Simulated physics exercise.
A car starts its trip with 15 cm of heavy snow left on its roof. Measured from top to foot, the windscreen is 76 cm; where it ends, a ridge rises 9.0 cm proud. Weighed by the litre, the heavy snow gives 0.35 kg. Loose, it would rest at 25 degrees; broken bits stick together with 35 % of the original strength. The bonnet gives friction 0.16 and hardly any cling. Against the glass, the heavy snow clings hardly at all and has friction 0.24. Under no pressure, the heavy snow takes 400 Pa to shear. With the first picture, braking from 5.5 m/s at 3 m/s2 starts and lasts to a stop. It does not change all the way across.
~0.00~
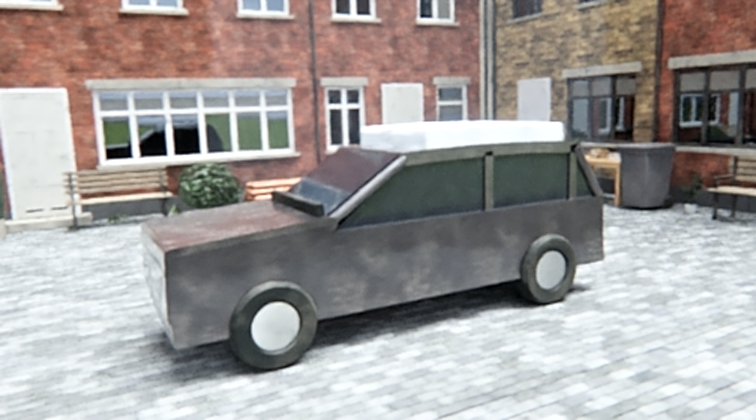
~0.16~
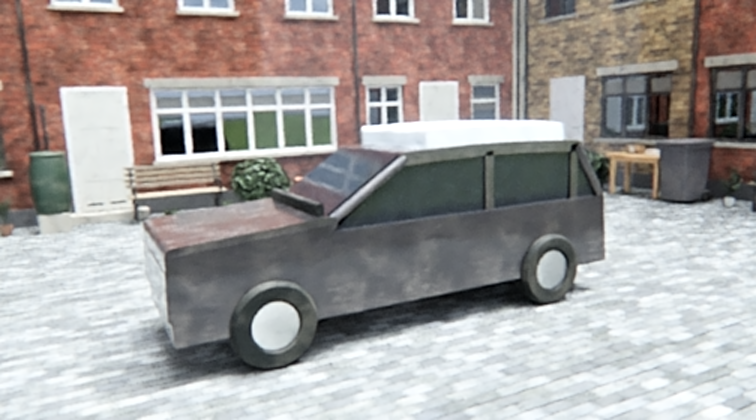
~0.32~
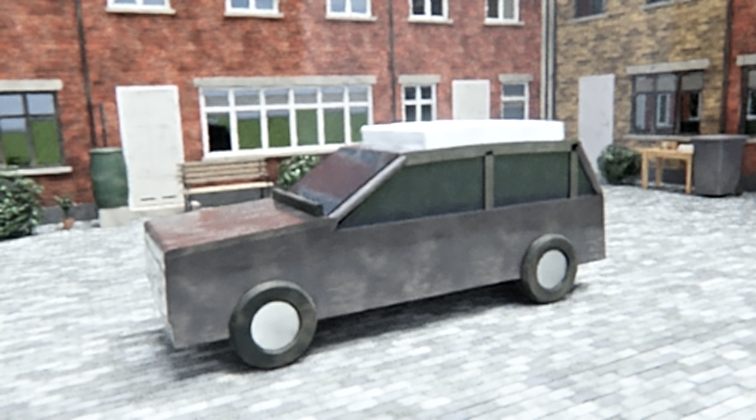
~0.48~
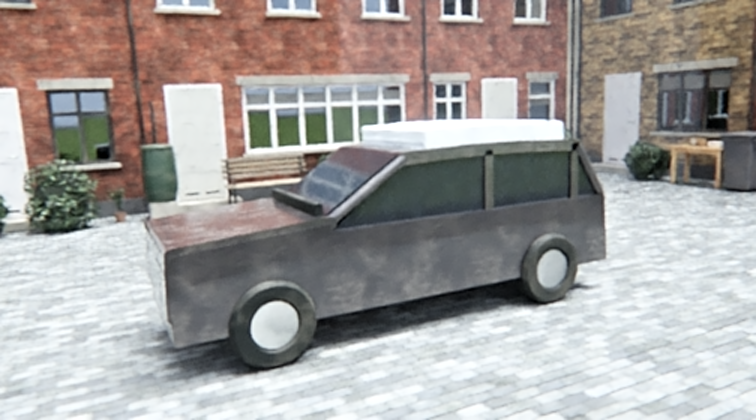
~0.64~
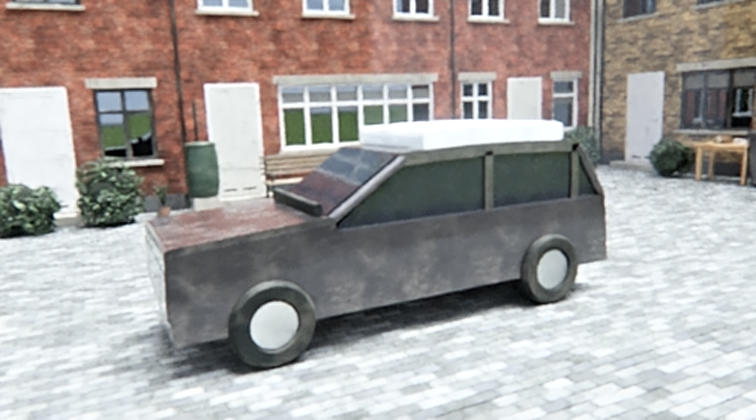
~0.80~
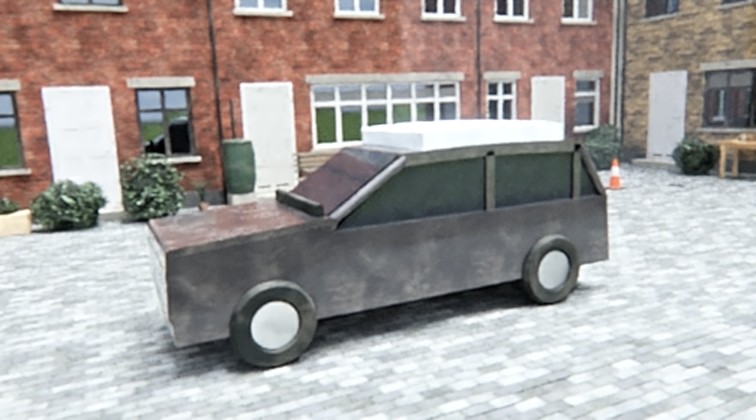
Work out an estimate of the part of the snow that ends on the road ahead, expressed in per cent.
The estimate comes to about 1 %.
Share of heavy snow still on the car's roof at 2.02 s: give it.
The share is roughly 70 per cent.
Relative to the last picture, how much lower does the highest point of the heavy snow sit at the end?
By my estimate, near 0 cm.
After 1.36 s, all of the snow is on the roof, none on the glass, none on the bonnet and none has gone off the nose.
After 2.02 s, 68 % of the snow is on the roof, 28 % on the glass, 4 % on the bonnet and none has gone off the nose.
After 2.67 s, 57 % of the snow is on the roof, 31 % on the glass, 11 % on the bonnet and none has gone off the nose.
After 3.33 s, 57 % of the snow is on the roof, 31 % on the glass, 11 % on the bonnet and 1 % has gone off the nose.
After 3.43 s, at the end, 57 % of the snow is on the roof, 31 % on the glass, 11 % on the bonnet and 1 % has gone off the nose.
